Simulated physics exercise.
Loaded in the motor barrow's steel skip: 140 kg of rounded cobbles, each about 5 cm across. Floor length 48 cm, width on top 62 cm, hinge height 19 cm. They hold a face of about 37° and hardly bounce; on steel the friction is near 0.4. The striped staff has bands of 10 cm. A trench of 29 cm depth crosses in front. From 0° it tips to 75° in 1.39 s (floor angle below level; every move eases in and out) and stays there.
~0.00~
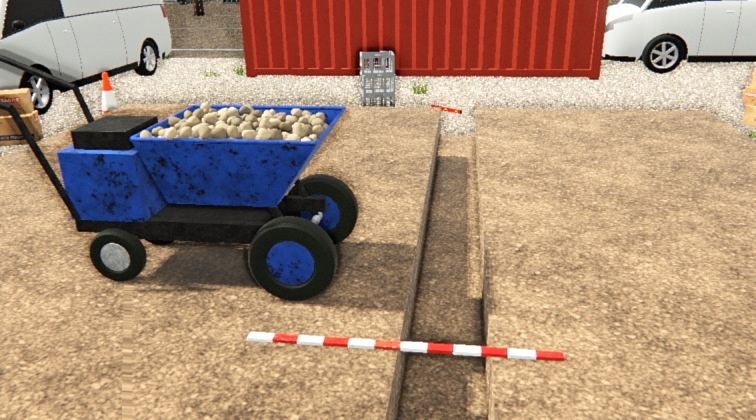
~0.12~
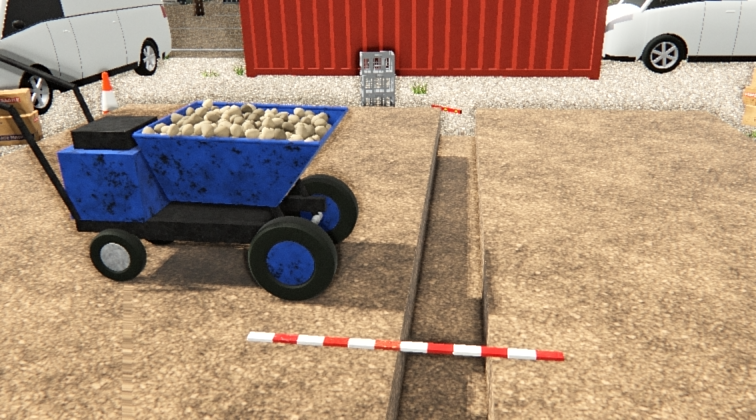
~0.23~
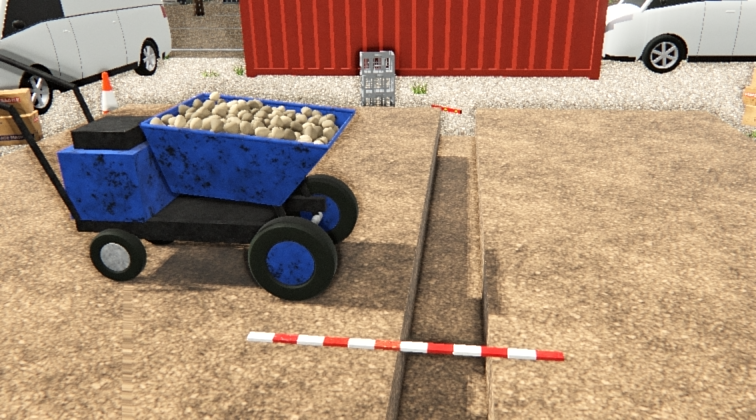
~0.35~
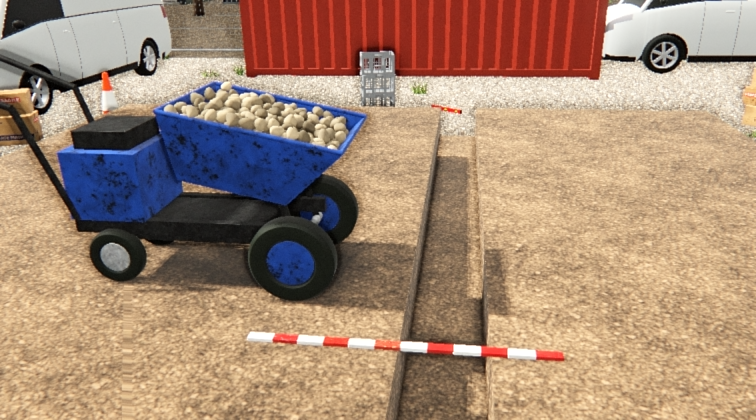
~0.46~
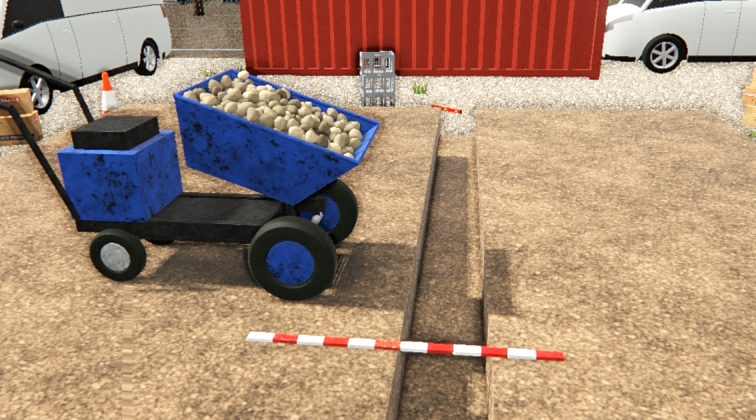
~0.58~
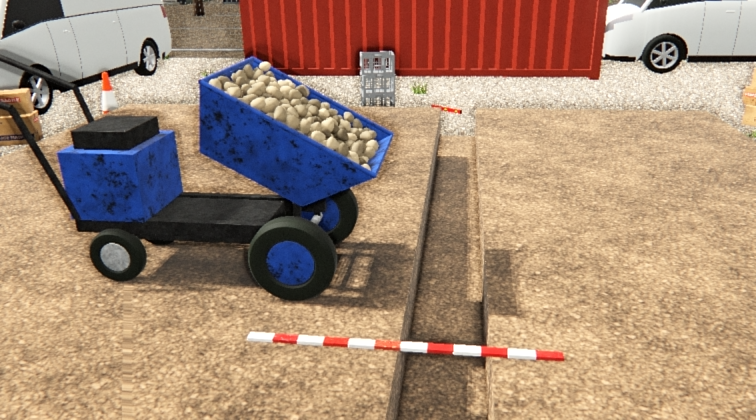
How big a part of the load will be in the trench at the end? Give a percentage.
Some 84 per cent of it.
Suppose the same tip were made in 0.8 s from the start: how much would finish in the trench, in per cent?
In that case some 70 per cent.
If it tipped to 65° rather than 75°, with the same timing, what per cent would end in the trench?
Then about 75 per cent.
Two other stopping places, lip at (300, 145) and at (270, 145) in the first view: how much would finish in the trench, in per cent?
About 95 and 95 per cent.
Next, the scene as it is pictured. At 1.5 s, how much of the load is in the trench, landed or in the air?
Some 45 per cent.
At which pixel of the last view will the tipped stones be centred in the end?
Their middle is at about (459, 310).
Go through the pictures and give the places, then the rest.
Lip at (315, 144), floor tilted 0°, highest stones at (229, 116), in the first picture.
The skip is at 1°, its lip at (319, 145); the top of the load is at (227, 113); the stones move at 0.2 m/s on average, in the second picture.
Lip at (328, 148), floor tilted 6°, highest stones at (217, 107); the stones move at 0.4 m/s on average, in the third picture.
Lip at (342, 154), floor tilted 12°, highest stones at (223, 98); the stones move at 0.5 m/s on average, in the fourth picture.
The skip is at 20°, its lip at (359, 163); the top of the load is at (233, 86); the stones move at 0.6 m/s on average, in the fifth picture.
Lip at (375, 176), floor tilted 28°, highest stones at (254, 76); the stones move at 0.7 m/s on average, in the sixth picture.
After 1.0 s the floor is at 63°; 99 % in the skip, 1 % in the trench; the foremost stones are at (431, 217).
After 1.5 s the floor is at 75°; 45 % in the skip, 44 % in the trench, 10 % past the trench; the foremost stones are at (549, 265).
After 1.8 s the floor is at 75°; 19 % in the skip, 65 % in the trench, 16 % past the trench; the foremost stones are at (630, 268).
After 3.8 s the floor is at 75°; 0 % in the skip, 84 % in the trench, 16 % past the trench; the foremost stones are at (672, 270).
